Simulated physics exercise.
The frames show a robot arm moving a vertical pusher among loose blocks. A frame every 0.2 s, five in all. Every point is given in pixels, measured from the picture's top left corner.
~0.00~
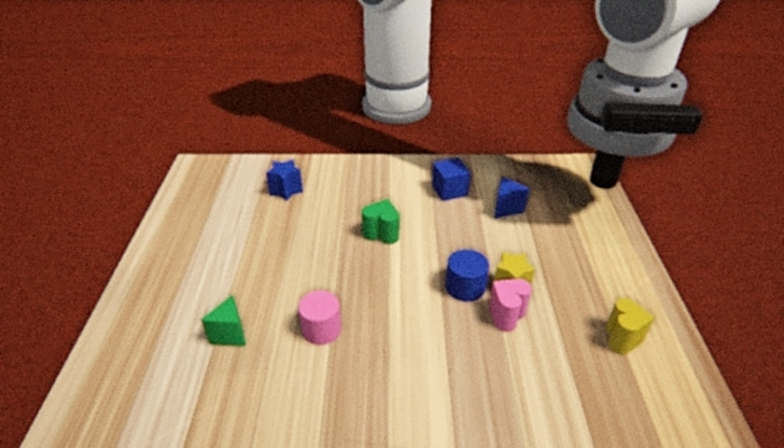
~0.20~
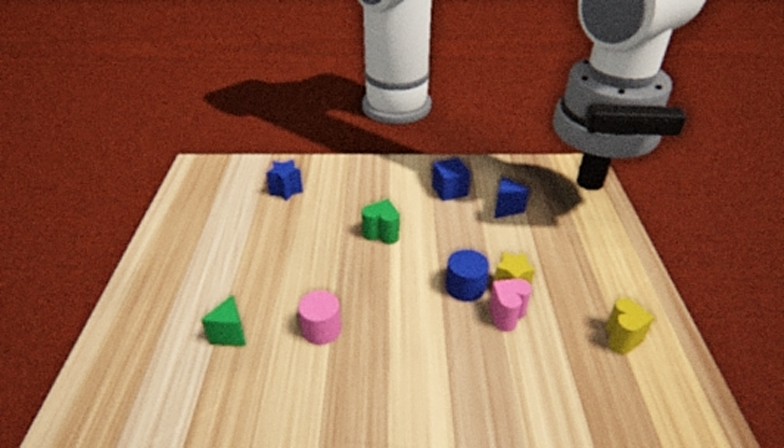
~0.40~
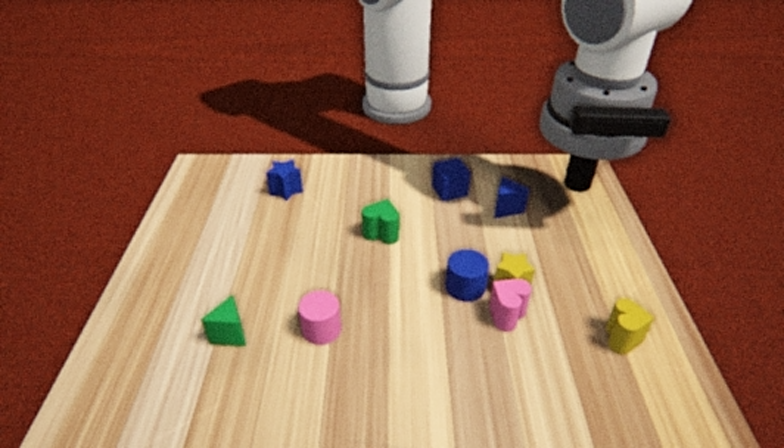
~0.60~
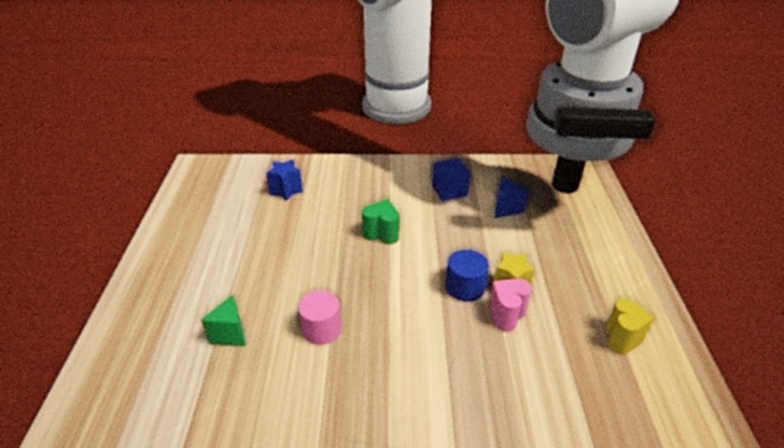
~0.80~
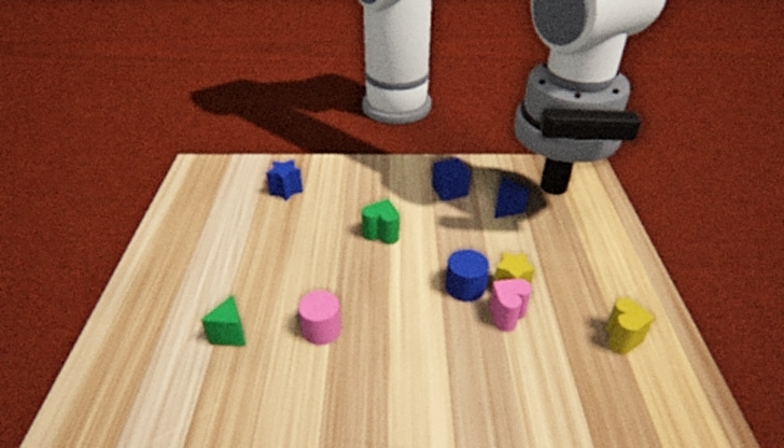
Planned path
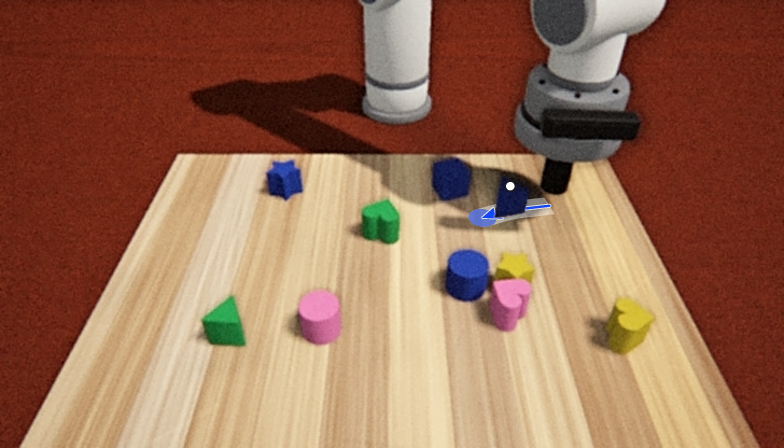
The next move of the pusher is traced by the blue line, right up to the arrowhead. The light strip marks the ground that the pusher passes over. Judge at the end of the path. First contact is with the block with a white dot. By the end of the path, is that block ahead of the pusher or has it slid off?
That block remains ahead.
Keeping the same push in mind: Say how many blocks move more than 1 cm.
That's one.
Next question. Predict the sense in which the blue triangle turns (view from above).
From overhead, the rotation is clockwise.
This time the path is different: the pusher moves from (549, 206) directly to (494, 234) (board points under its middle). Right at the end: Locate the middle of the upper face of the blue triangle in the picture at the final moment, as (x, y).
At pixel (492, 191).
The drawn path runs from (549, 206) by way of (526, 208) and (504, 212) to (482, 218); the dot is on the blue triangle.
What follows on the original path. Halfway along, pusher (518, 192); blue triangle (496, 189), turned 30° clockwise.
At the end, pusher (485, 200); blue square piece not moved; blue triangle (461, 194), turned 50° clockwise.
